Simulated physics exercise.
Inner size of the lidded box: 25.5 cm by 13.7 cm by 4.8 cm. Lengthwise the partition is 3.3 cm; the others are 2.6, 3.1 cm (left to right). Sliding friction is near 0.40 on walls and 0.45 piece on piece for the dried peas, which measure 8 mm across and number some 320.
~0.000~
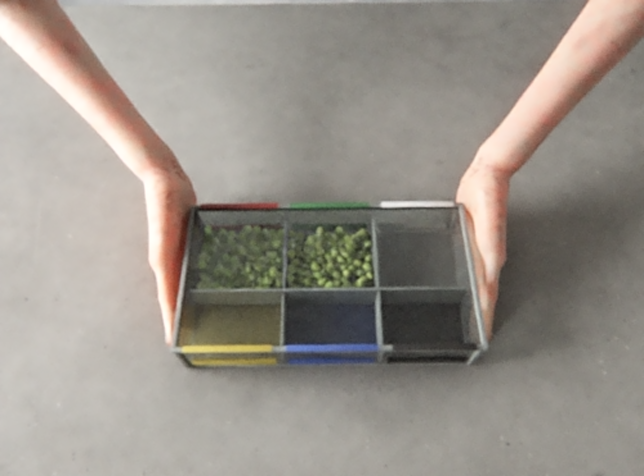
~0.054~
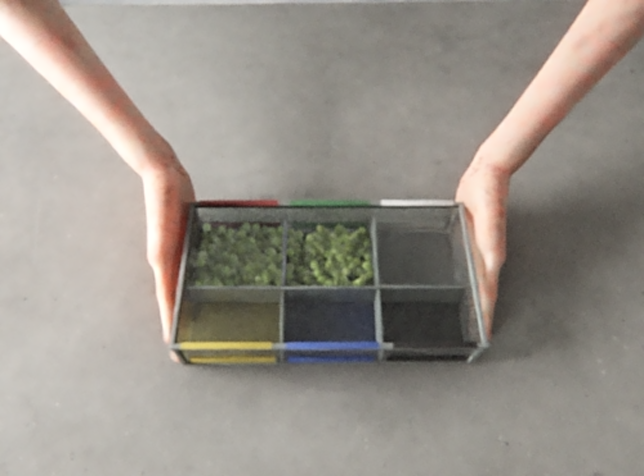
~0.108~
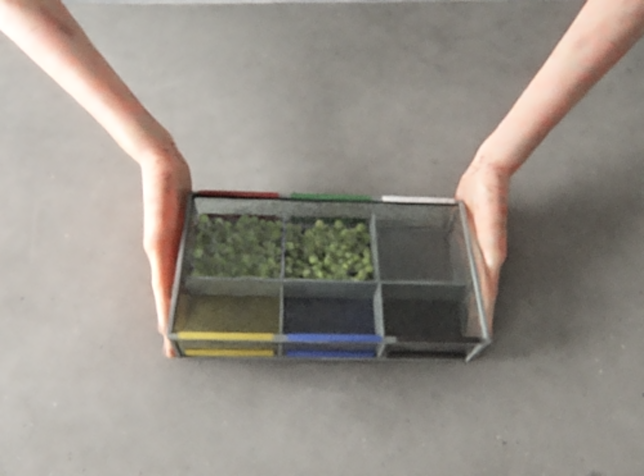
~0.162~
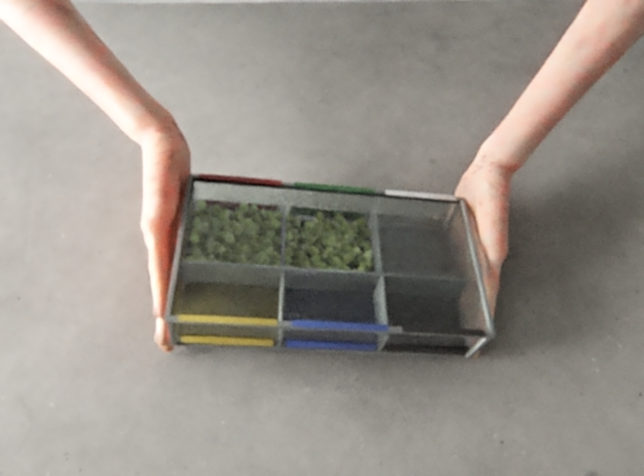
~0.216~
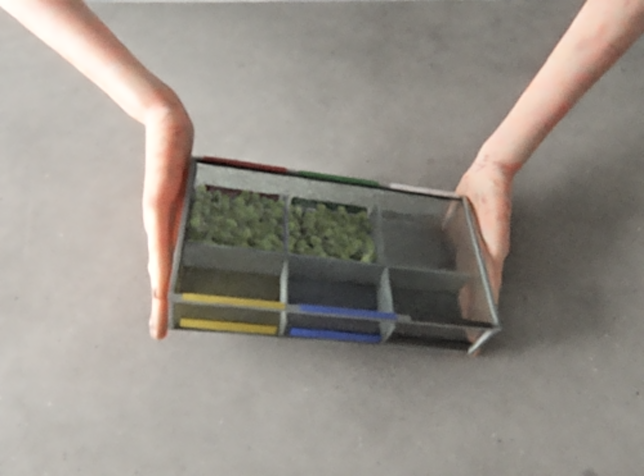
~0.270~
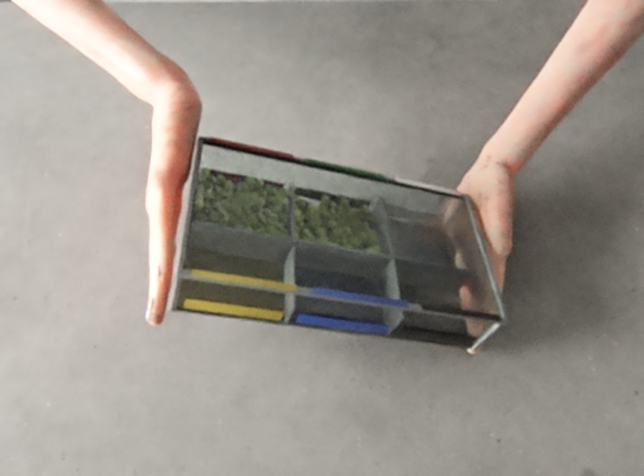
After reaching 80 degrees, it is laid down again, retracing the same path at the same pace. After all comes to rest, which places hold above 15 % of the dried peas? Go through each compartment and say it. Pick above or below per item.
Red compartment = above; blue compartment = below; green compartment = above; yellow compartment = below; white compartment = below; black compartment = below.
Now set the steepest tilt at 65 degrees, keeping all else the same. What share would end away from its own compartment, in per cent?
It would come to about 20 per cent.
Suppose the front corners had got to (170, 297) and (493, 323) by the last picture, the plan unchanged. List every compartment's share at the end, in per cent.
Red 30; blue 0; green 60; yellow 0; white 10; black 0.
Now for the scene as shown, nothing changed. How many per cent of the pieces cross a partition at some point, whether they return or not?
That share comes to about 35 per cent.
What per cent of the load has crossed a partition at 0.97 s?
20 %.
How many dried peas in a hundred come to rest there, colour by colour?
Red: 30 %, blue: 0 %, green: 65 %, yellow: 0 %, white: 5 %, black: 0 %.
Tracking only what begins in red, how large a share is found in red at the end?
Roughly 50 per cent.
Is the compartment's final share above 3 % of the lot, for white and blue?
With white that holds, while with blue that fails.
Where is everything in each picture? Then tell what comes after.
Box tilt 0 degrees, front corners at (177, 348) and (482, 345); red 55 %, green 45 %, in the first frame.
Box tilt 1 degrees, front corners at (175, 345) and (482, 344), in the second frame.
Box tilt 5 degrees, front corners at (172, 334) and (485, 339), lowest corner right back, in the third frame.
Box tilt 10 degrees, front corners at (171, 317) and (490, 333), lowest corner right back, in the fourth frame.
Box tilt 16 degrees, front corners at (174, 295) and (495, 326), lowest corner right back, in the fifth frame.
Box tilt 21 degrees, front corners at (182, 271) and (503, 319), lowest corner right back; red 55 %, green 45 %. The box's pace is about 100 degrees a second, in the sixth frame.
Then, at 0.97 s, tilt 79 degrees; red 40 %, green 55 %.
After 1.44 s, tilt 33 degrees; red 30 %, green 65 %, white 5 %.
Then, at 1.98 s, tilt 0 degrees; red 30 %, green 65 %, white 5 %.
In the end, at 2.4 s, red 30 %, blue 0 %, green 65 %, yellow 0 %, white 5 %, black 0 %.
